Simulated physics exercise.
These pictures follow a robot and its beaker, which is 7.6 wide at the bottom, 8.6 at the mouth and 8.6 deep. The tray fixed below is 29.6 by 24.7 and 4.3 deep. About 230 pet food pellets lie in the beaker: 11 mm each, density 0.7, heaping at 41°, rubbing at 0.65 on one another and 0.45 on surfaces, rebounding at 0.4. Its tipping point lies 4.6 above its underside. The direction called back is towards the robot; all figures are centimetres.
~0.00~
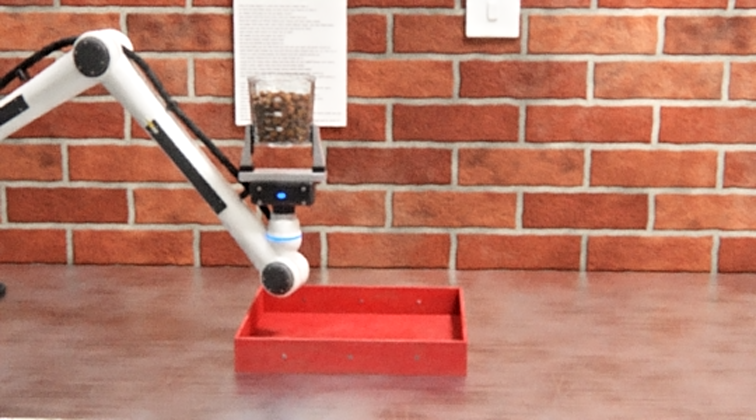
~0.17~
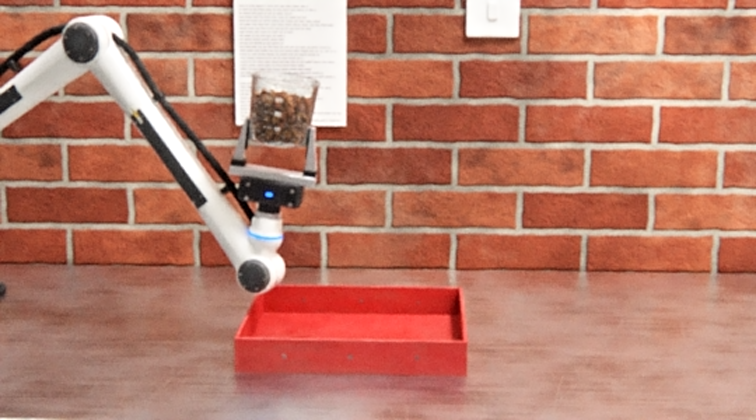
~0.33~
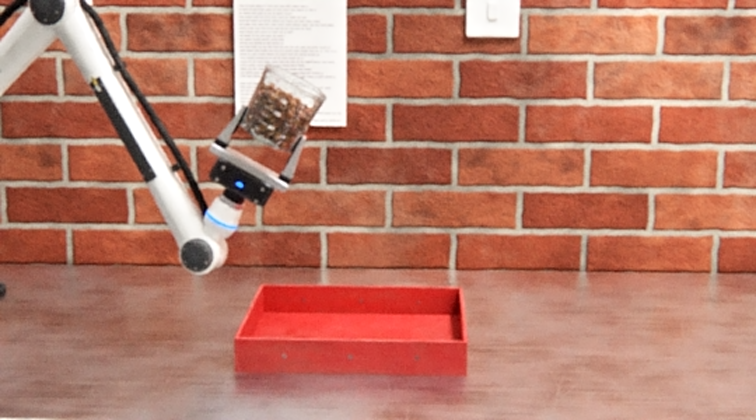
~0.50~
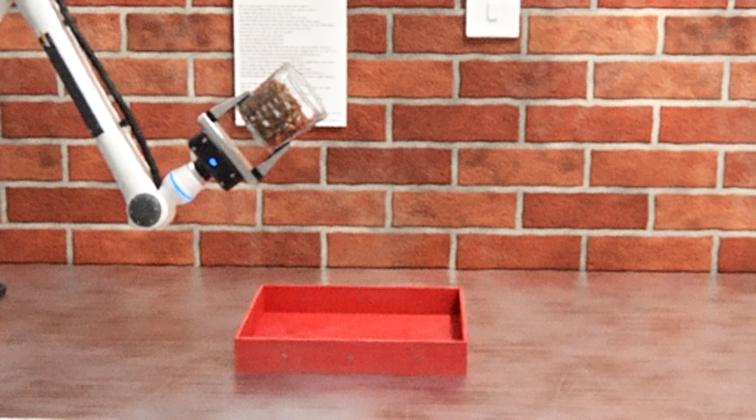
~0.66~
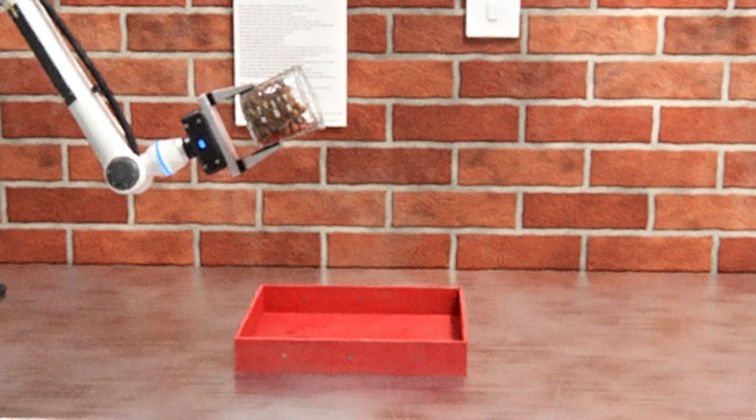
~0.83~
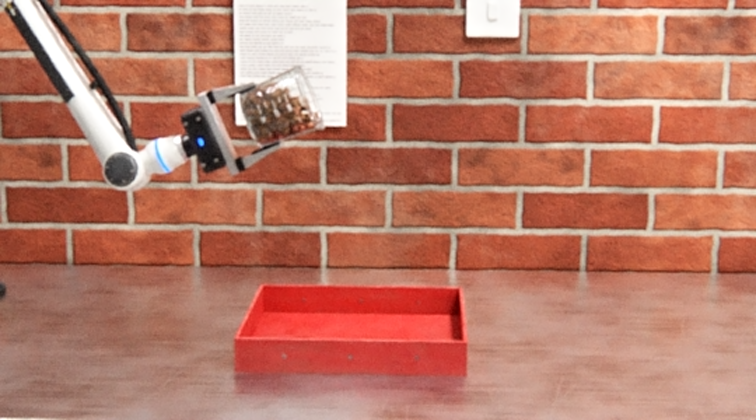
A white robot arm with black joints reaches in from the left above a brown tabletop, seen from the side by a still camera before a red brick wall. Its gripper holds a clear beaker of brown pellets upright above an open red box, with a paper sheet and white switch behind. The arm draws back leftward while tilting the beaker steeply to the right, then barely moves.
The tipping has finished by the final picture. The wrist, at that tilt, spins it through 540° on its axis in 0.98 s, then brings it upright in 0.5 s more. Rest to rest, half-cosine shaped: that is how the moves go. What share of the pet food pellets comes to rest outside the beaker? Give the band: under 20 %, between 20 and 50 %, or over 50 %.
The share is under 20 %.
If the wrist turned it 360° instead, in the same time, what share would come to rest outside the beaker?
Then about 5 per cent.
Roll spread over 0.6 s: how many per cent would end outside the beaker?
With that change you'd see near 5 per cent.
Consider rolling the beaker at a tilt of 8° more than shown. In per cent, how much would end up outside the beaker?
It would come to roughly 15 percent.
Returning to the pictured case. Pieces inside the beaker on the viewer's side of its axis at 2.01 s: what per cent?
Something like 45 per cent, give or take.
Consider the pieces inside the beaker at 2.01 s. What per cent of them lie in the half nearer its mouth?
Around 40 per cent.
After 1.42 s, tipped 68°, highest piece 37 above the table; 227 in the beaker, 2 in the tray, 3 in flight or on a rim.
After 2.01 s, tipped 44°, highest piece 35 above the table; 220 in the beaker, 9 in the tray, 3 in flight or on a rim.
After 2.51 s, upright, highest piece 37 above the table; 220 in the beaker, 12 in the tray.
After 3.21 s, upright, highest piece 37 above the table; 220 in the beaker, 12 in the tray.
At rest, 220 in the beaker, 12 in the tray. That is 5 % outside the beaker.
